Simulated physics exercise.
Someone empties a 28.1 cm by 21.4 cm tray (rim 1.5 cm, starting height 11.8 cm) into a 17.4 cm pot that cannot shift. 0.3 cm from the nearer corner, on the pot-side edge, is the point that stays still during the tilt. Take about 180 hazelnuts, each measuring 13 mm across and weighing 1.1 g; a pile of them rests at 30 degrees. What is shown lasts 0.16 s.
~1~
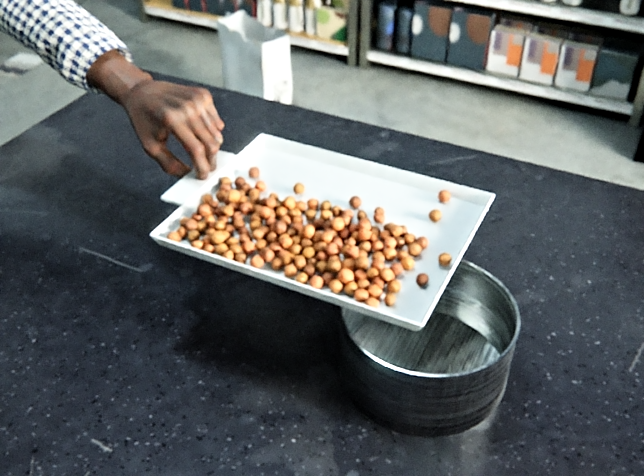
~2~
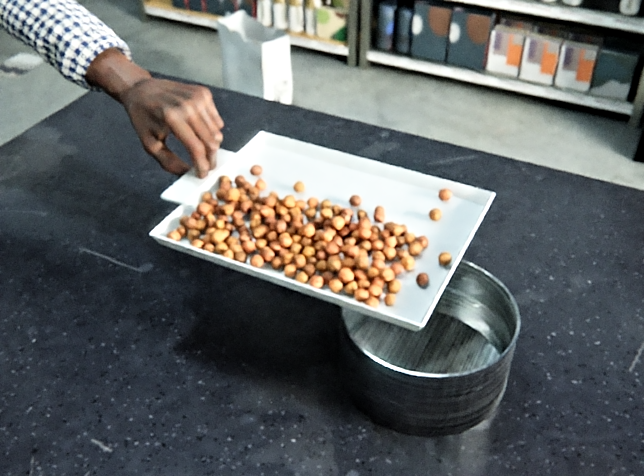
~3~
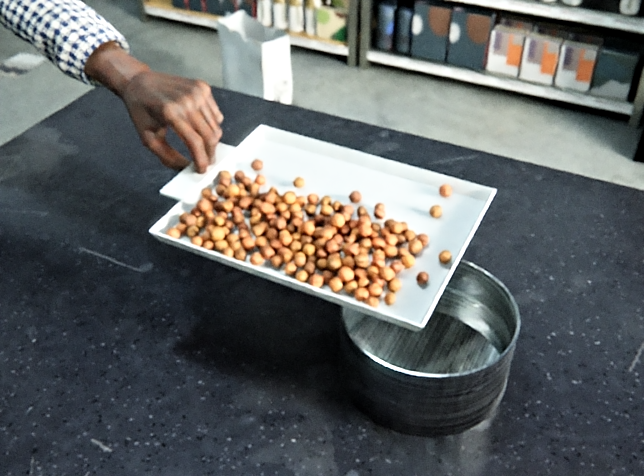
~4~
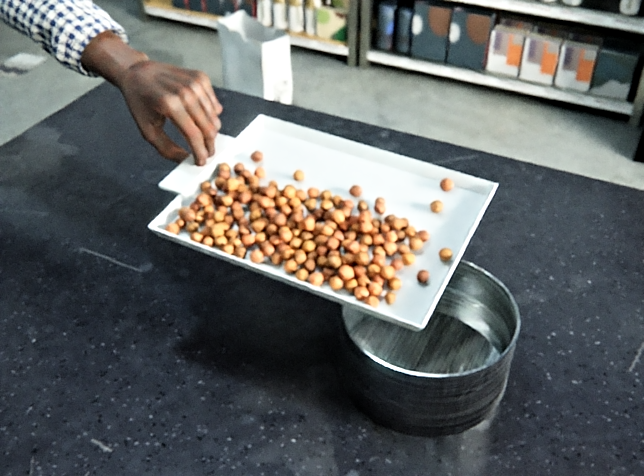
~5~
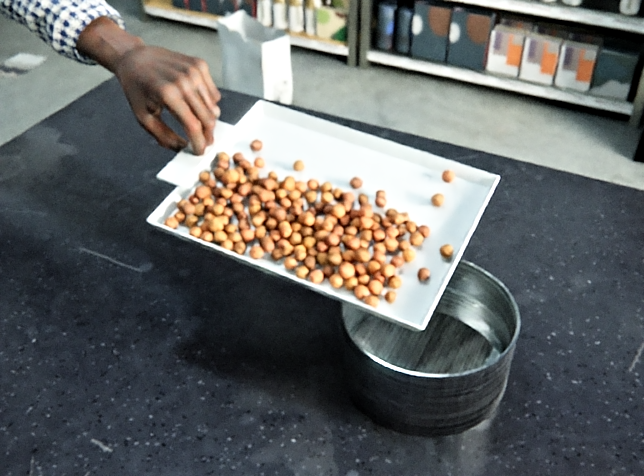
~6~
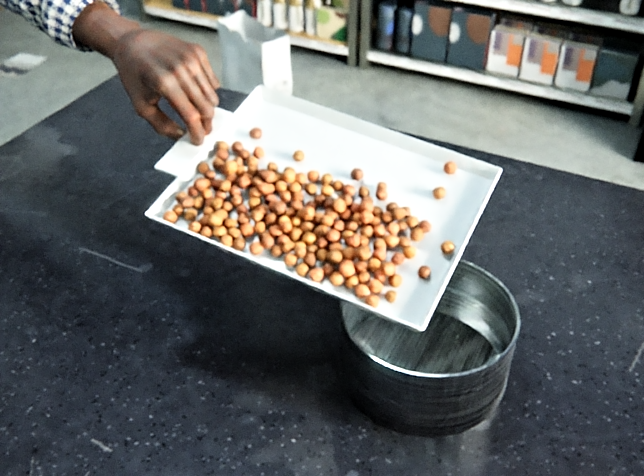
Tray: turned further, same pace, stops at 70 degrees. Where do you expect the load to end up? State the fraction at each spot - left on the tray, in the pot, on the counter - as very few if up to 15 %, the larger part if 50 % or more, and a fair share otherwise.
Left on the tray: Very few. Pot: Very few. Counter: The larger part.
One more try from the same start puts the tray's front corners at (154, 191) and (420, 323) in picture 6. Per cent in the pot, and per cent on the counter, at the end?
In the pot: 5 per cent; on the counter: 90 per cent.
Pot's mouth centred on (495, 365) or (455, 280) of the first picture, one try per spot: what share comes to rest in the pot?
In order, about 35 and about 0 per cent.
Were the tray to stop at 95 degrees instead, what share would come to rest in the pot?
It would land at about 0 percent.
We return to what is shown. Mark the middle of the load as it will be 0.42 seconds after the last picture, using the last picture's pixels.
Load centre est.: (337, 253) px.
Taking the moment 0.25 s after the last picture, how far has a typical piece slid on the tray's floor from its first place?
I'd say close to 2 centimetres.
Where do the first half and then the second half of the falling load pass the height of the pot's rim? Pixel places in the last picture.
The first half passes near (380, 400) and the second half near (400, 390).
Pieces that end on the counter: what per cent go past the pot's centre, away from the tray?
Some 70 per cent.
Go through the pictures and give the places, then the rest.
In the first frame, tray tilt 0 degrees, front corners at (159, 233) and (418, 319); middle of the pieces at (303, 235); pot at (429, 309).
In the second frame, tray tilt 1 degrees, front corners at (159, 232) and (418, 319); middle of the pieces at (303, 234).
In the third frame, tray tilt 2 degrees, front corners at (158, 229) and (418, 319); middle of the pieces at (303, 232).
In the fourth frame, tray tilt 5 degrees, front corners at (157, 224) and (419, 320), lowest corner right front; middle of the pieces at (303, 227).
In the fifth frame, tray tilt 8 degrees, front corners at (156, 218) and (419, 321), lowest corner right front; middle of the pieces at (303, 221).
In the sixth frame, tray tilt 12 degrees, front corners at (155, 212) and (419, 322), lowest corner right front; middle of the pieces at (303, 215); pot at (429, 309).
Then, 0.25 s after the last picture, tilt 41 degrees; the tray holds 100 %, the pot 0 %.
Then, 0.42 s after the last picture, tilt 61 degrees; the tray holds 95 %, the pot 0 %.
Then, 0.71 s after the last picture, tilt 70 degrees; the tray holds 15 %, the pot 0 %.
In the end, tray 0 %, pot 0 %, counter 100 %.
